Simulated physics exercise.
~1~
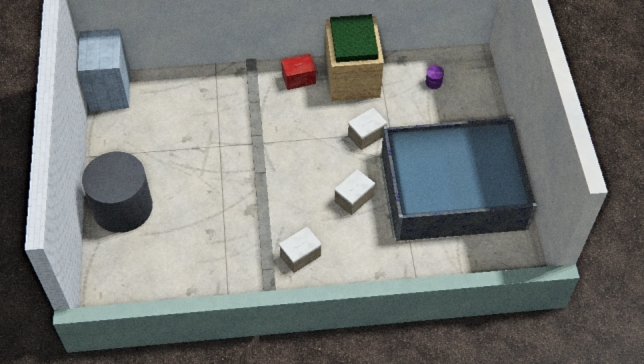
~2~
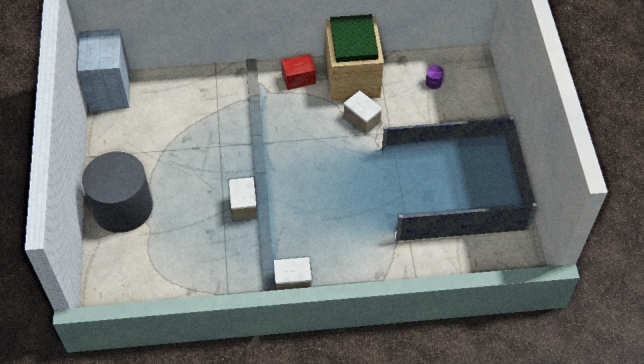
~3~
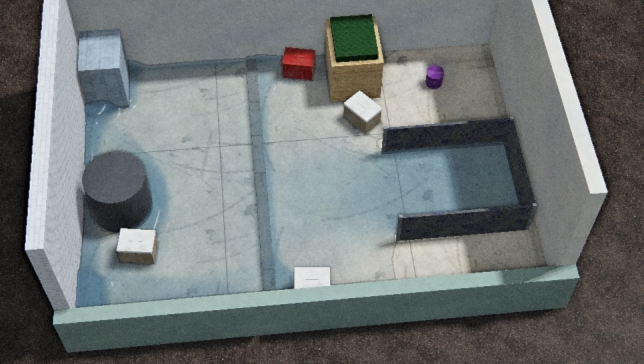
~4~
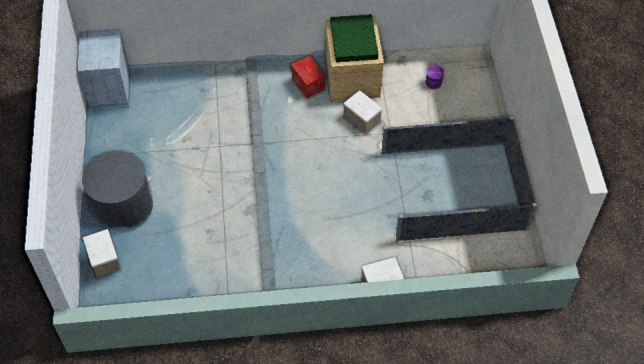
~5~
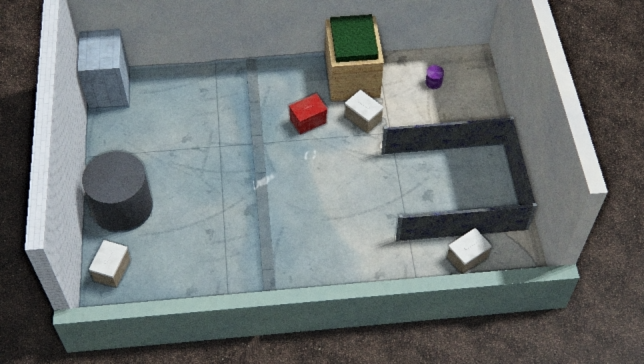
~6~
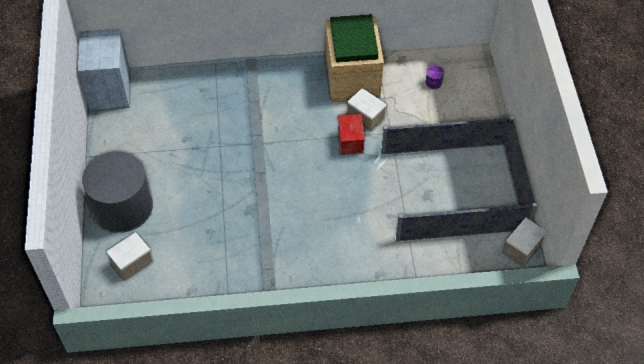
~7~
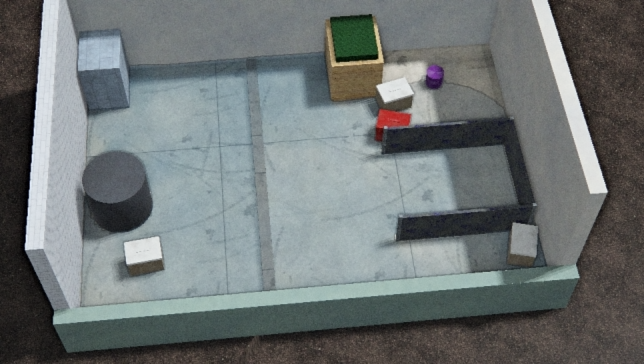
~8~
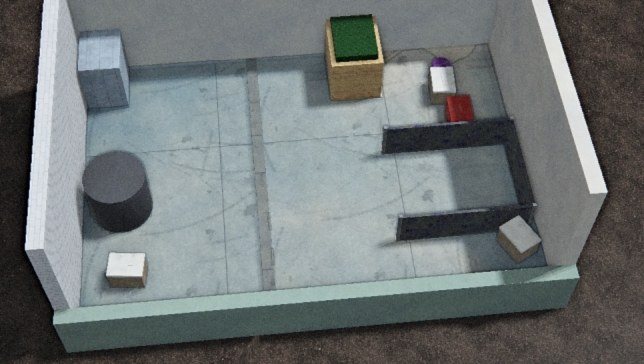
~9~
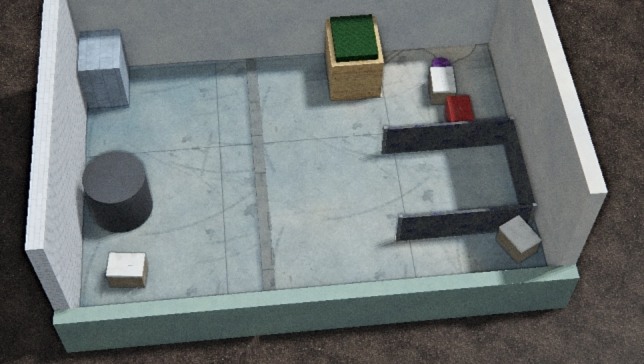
Water spilling from an open tank across a walled concrete floor, carrying white and red boxes before they settle in shallow water.
